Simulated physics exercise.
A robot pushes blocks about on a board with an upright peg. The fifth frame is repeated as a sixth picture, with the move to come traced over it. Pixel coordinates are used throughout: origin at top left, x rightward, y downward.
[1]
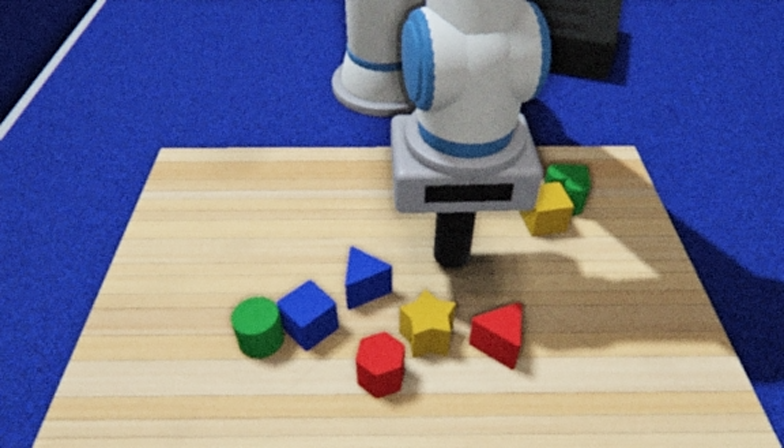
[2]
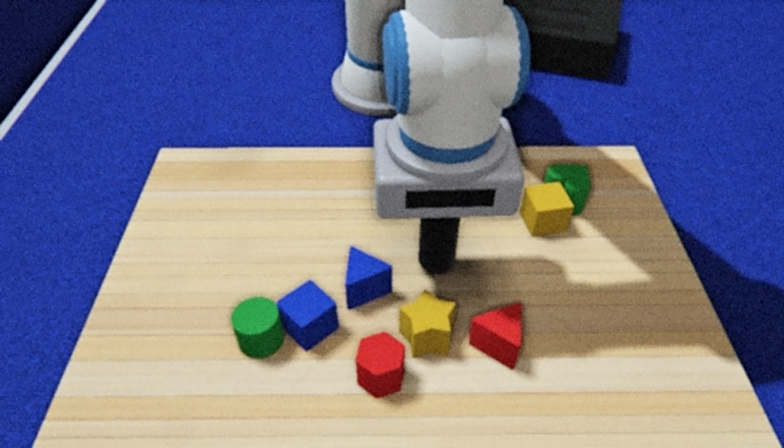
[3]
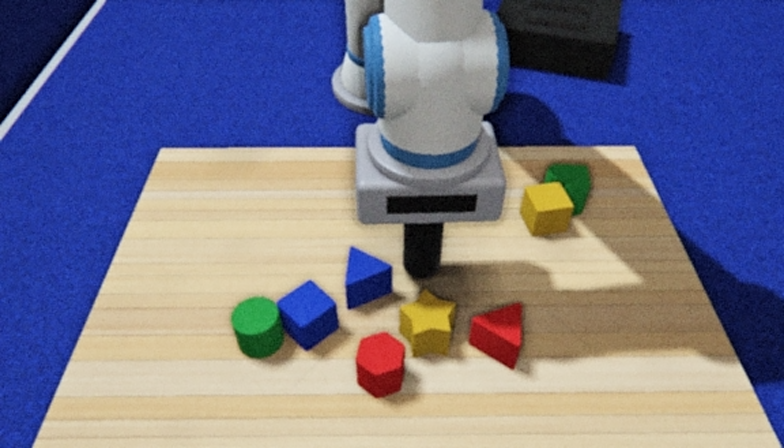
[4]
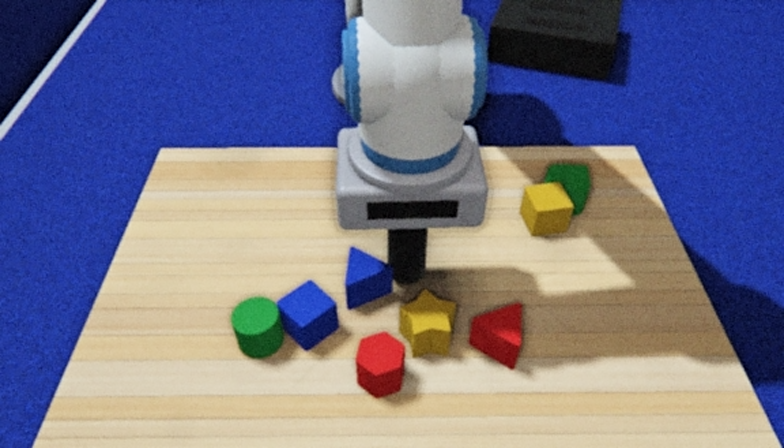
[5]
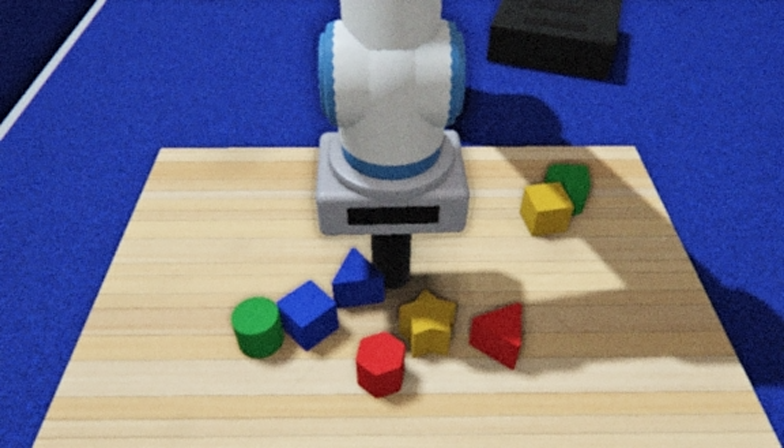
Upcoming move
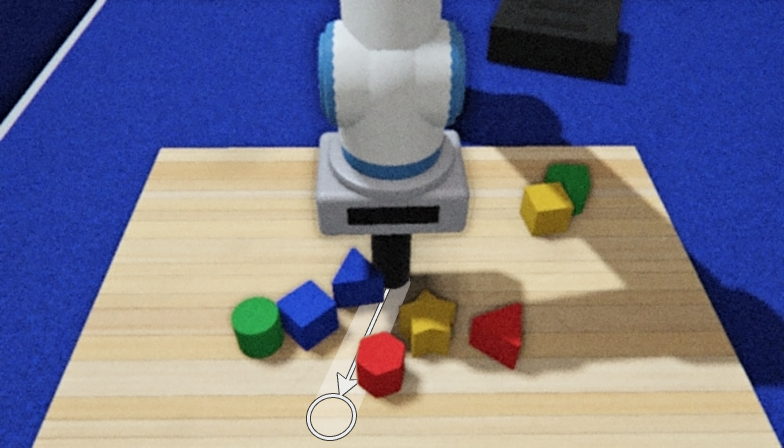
In this clip, a robot arm moves its dark upright peg leftward and slightly nearer across a wooden board of coloured blocks, then nudges the blue triangle slightly left toward the blue cube while the other blocks stay still.
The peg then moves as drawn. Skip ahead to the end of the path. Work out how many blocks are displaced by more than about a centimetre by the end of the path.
I'd say two blocks get moved.
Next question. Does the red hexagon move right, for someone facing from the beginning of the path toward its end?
Answer: No.
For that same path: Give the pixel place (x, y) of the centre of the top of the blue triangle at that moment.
The middle of its upper face will lie at (339, 281).
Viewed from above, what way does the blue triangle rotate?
It twists with the clock when seen from above.
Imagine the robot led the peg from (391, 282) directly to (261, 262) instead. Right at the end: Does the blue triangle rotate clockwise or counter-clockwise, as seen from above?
Looking down on the board, it turns counter-clockwise.
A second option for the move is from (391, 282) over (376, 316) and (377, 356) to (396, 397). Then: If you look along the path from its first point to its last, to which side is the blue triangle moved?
It shifts rightward.
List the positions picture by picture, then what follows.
Peg tip at (452, 255); block tops, blue triangle at (363, 265); red hexagon at (381, 352); yellow star block at (429, 312), in the first picture.
Peg at (437, 260); blocks unchanged, in the second picture.
Peg at (422, 265); blocks unchanged, in the third picture.
Peg at (406, 270); blocks unchanged, in the fourth picture.
Peg at (391, 275); blue triangle at (356, 268); red hexagon at (381, 352); yellow star block at (429, 312), in the fifth picture.
Path on the board, from (391, 282) directly to (331, 416).
What follows on the original path. One third of the way, peg at (373, 316); blue triangle at (339, 280), turned 55° clockwise.
Two thirds of the way, peg at (353, 359); blue triangle at (339, 281), turned 55° clockwise; red hexagon at (384, 372), turned 35° anticlockwise.
At the end, peg at (331, 410); blue triangle at (339, 281), turned 55° clockwise; red hexagon at (385, 380), turned 50° anticlockwise; yellow star block in place.
